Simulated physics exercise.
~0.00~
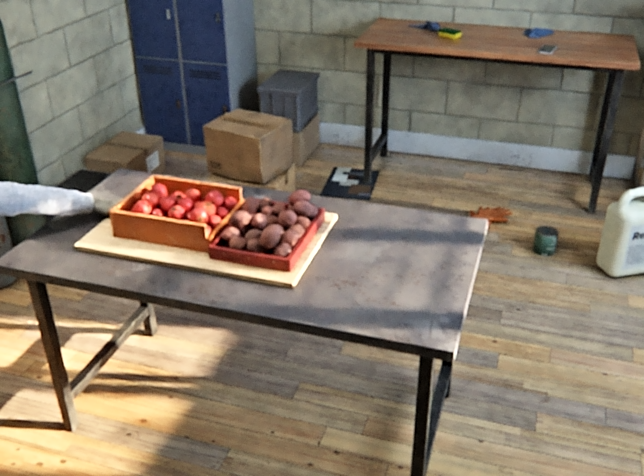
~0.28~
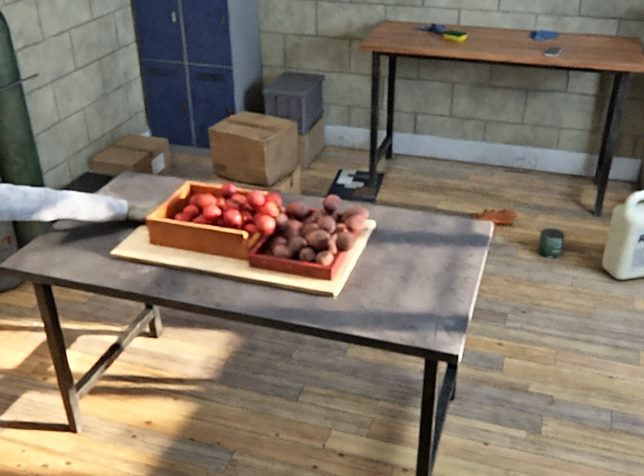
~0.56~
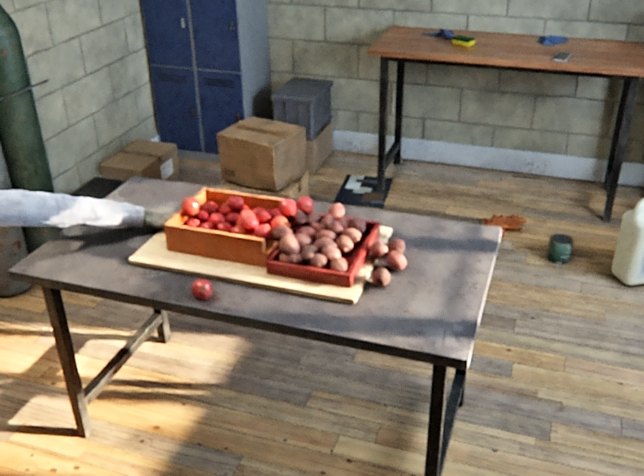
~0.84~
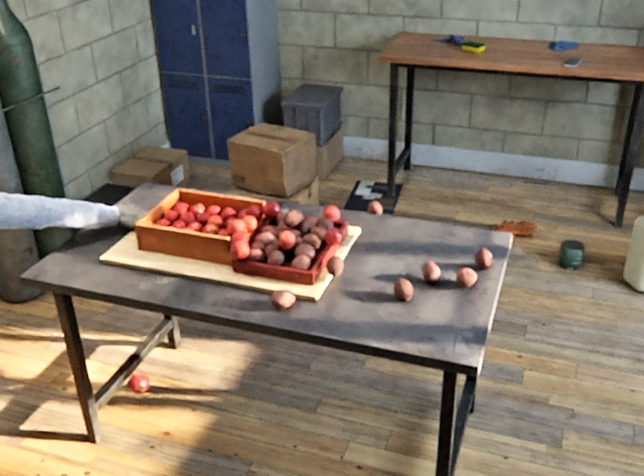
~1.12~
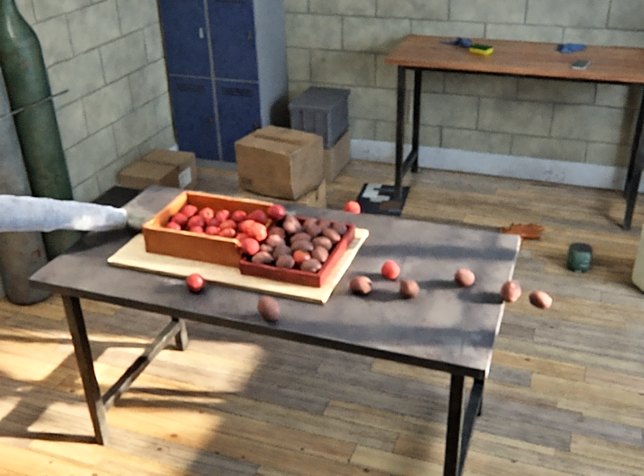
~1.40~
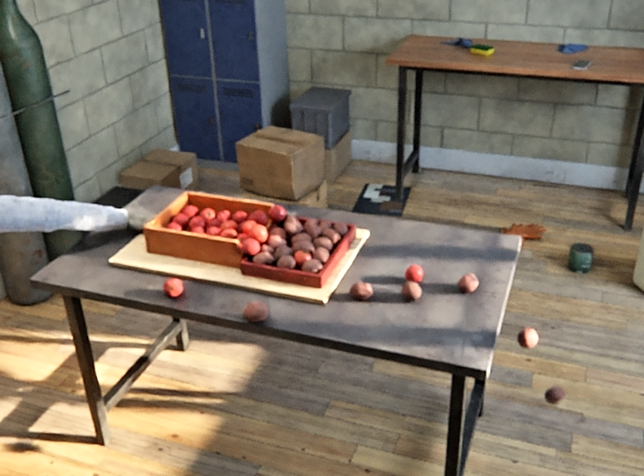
In a workshop with block walls and a plank floor, a gloved hand at the left grips an orange container of red tomatoes, fixed on a board beside a red container of potatoes on a dark table. The hand pushes the board to the right, and the heaped goods shift. Potatoes spill off the right side and a tomato drops out at the front. The board then slides back left, and more pieces scatter across the tabletop, while one tomato lands on the floor. Finally the board stays nearly still as potatoes roll right and two drop off the table's edge.
